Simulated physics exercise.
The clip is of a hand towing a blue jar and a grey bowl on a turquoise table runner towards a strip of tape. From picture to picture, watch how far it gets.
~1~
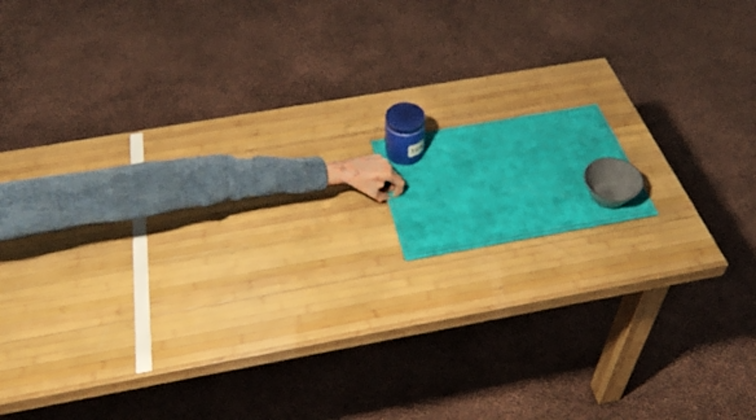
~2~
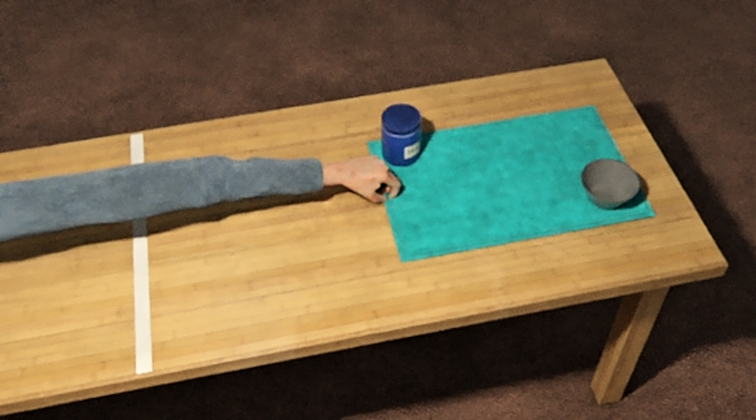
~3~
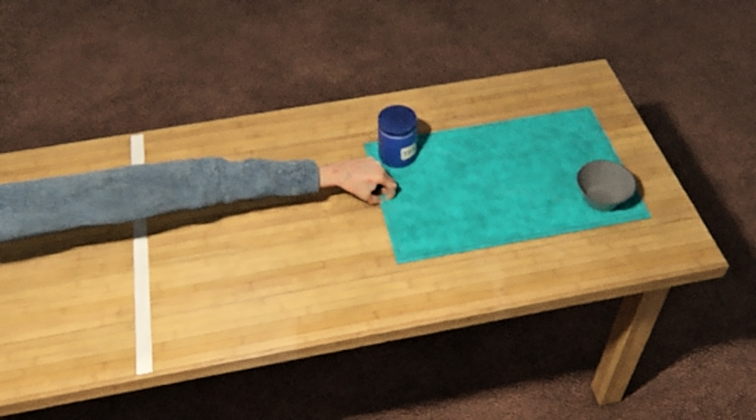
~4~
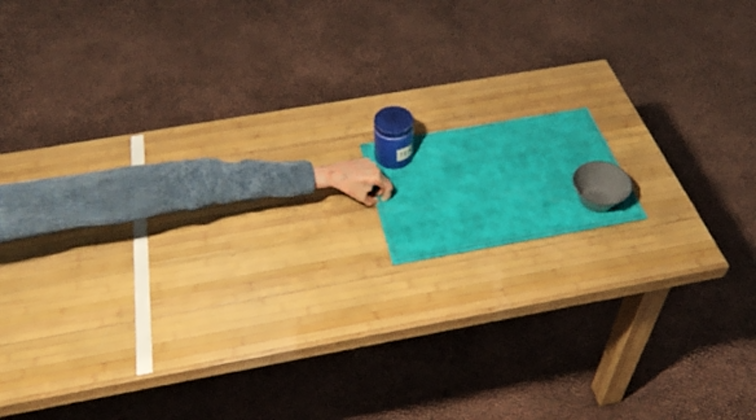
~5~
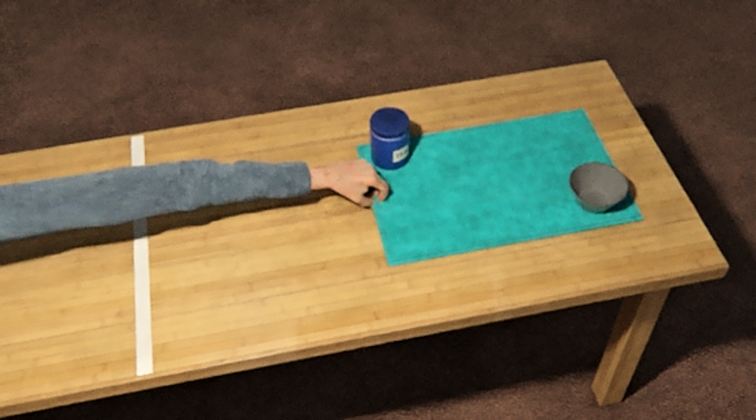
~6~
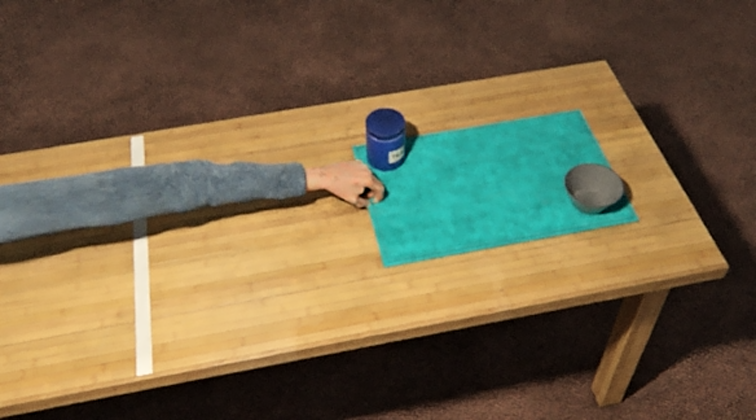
A hand slowly drags a turquoise cloth carrying a blue jar and grey bowl slightly left.
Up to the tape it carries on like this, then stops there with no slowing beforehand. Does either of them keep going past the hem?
Blue jar: No, it stays on. Grey bowl: No, it stays on.
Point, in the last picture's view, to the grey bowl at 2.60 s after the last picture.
Around (374, 232).
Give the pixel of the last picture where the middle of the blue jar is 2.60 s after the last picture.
(171, 175).
Then, 2.60 s on from there, hem at the tape; blue jar on the cloth near (171, 175); grey bowl on the cloth near (374, 232).
Then, 2.71 s on from there, hem at the tape; blue jar on the cloth near (168, 176); grey bowl on the cloth near (370, 232).
In the end, hem at the tape; blue jar on the cloth near (168, 176); grey bowl on the cloth near (370, 232). The blue jar remains aboard and the grey bowl keeps its seat.
